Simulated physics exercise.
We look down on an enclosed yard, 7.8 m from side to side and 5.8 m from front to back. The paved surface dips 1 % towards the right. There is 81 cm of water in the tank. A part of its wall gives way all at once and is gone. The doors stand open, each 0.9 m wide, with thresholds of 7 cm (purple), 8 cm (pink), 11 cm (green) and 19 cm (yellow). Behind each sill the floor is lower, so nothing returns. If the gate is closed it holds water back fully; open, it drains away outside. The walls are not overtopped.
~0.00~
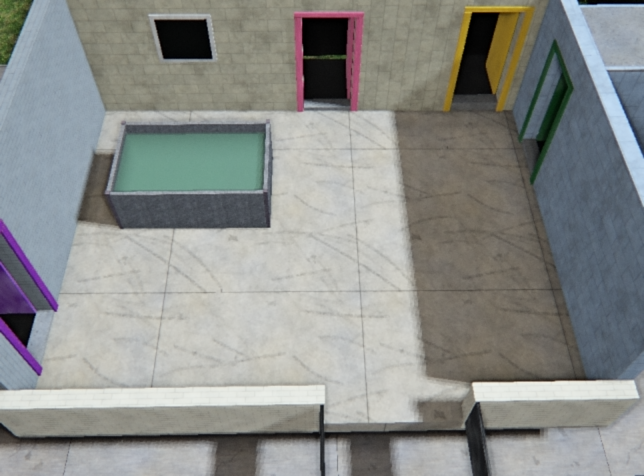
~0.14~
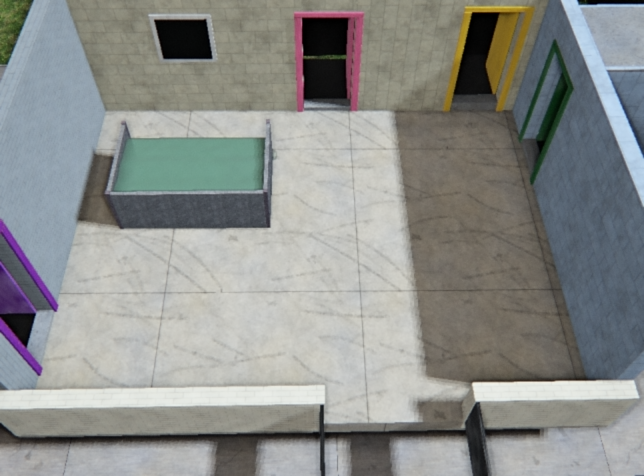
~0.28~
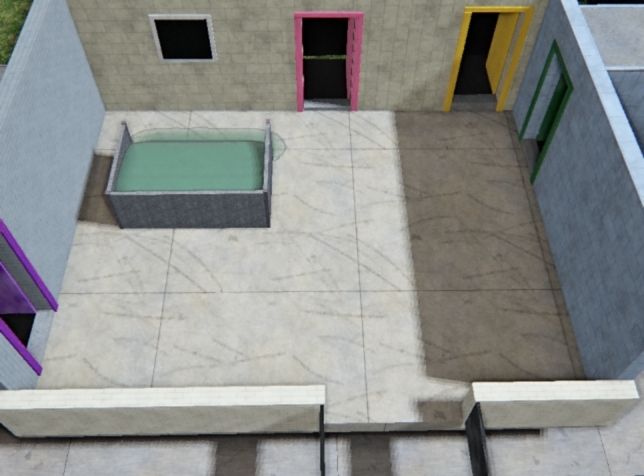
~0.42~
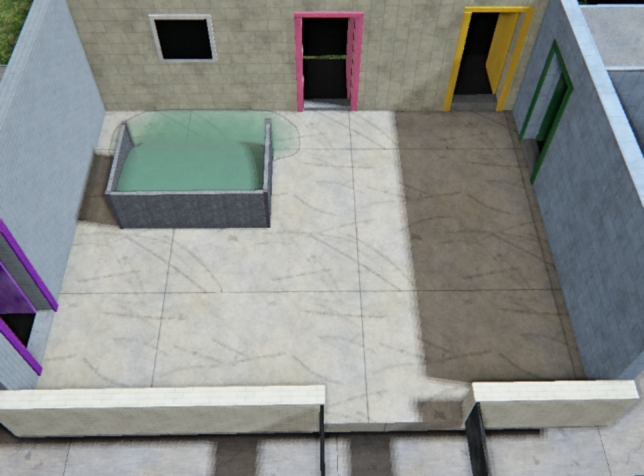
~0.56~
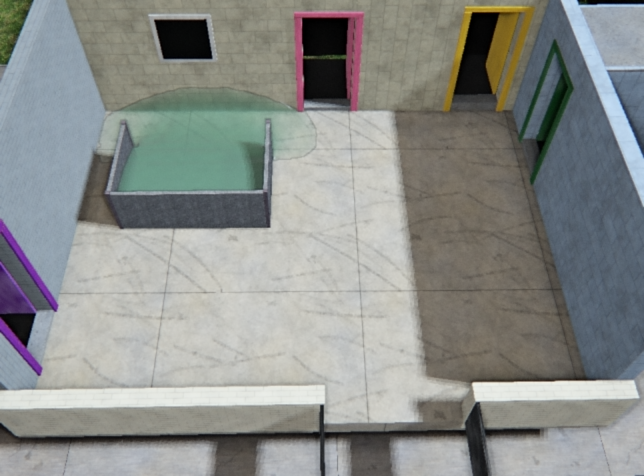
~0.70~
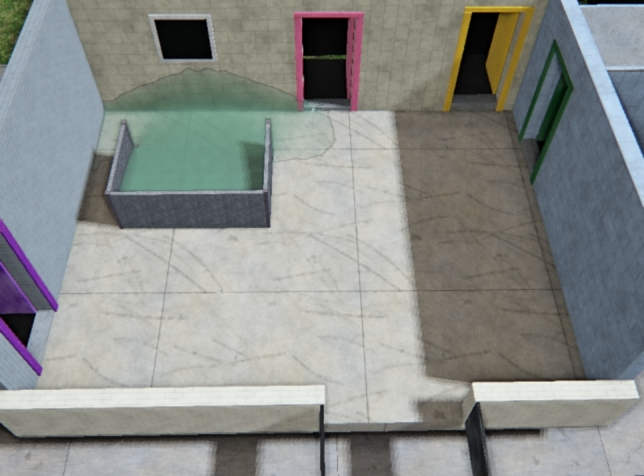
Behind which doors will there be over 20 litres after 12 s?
Door by door: At the purple door it keeps below the limit; at the pink door it goes over the limit; at the green door it passes the limit; at the yellow door it does not reach the limit.
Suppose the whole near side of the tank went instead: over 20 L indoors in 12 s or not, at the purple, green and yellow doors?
Against that limit: Purple above, green below, yellow below.
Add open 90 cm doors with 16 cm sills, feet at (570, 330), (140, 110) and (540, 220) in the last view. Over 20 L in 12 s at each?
In turn: Not over, over, below.
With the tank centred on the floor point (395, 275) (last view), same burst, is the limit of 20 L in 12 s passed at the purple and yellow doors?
Then: Purple below, yellow above.
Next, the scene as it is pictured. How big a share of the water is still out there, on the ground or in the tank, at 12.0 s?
Roughly 88 in a hundred.
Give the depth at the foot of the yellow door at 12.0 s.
Roughly 9.0 cm deep.
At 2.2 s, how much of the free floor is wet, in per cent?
About 35 per cent.
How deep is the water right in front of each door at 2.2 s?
In cm: Purple 0, pink 14, green 2, yellow 5.
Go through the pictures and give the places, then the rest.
Still water, 81 cm deep, in the tank at (192, 160), in the first frame.
Water pours out on the tank's far side and has run 1.3 m, to a hidden place; typically 10 cm deep outside, 81 cm at the tank's back, in the second frame.
The front is at a hidden place, 1.5 m from the gap on the tank's far side; 1.7 m2 of floor is under water; 73 cm left at the back of the tank, in the third frame.
The front is at (117, 134), 1.8 m from the gap on the tank's far side; 3.6 m2 of floor is under water; 69 cm left at the back of the tank, in the fourth frame.
The front is at (116, 111), 2.2 m from the gap on the tank's far side; 4.4 m2 of floor is under water; 66 cm left at the back of the tank, in the fifth frame.
The front is at (325, 111), 2.5 m from the gap on the tank's far side; 4.8 m2 of floor is under water; 57 cm left at the back of the tank, in the sixth frame.
After 1.4 s water covers 15 % of the floor and is deepest (62 cm) near (116, 114); purple door not reached, pink door 17 cm at the sill, 6 L in, green door not reached, yellow door not reached.
After 2.2 s water covers 35 % of the floor and is deepest (38 cm) near (104, 120); purple door not reached, pink door 14 cm at the sill, 28 L in, green door not reached, yellow door 5 cm at the sill, 0 L in.
After 3.5 s water covers 55 % of the floor and is deepest (32 cm) near (48, 397); purple door 8 cm at the sill, 2 L in, pink door 9 cm at the sill, 42 L in, green door 21 cm at the sill, 51 L in, yellow door 10 cm at the sill, 0 L in.
After 7.0 s water covers 85 % of the floor and is deepest (15 cm) near (498, 126); purple door 4 cm at the sill, 3 L in, pink door 7 cm at the sill, 48 L in, green door 13 cm at the sill, 92 L in, yellow door 13 cm at the sill, 0 L in.
After 12.0 s water covers 90 % of the floor and is deepest (12 cm) near (506, 120); purple door 2 cm at the sill, 3 L in, pink door 4 cm at the sill, 48 L in, green door 9 cm at the sill, 98 L in, yellow door 9 cm at the sill, 0 L in.
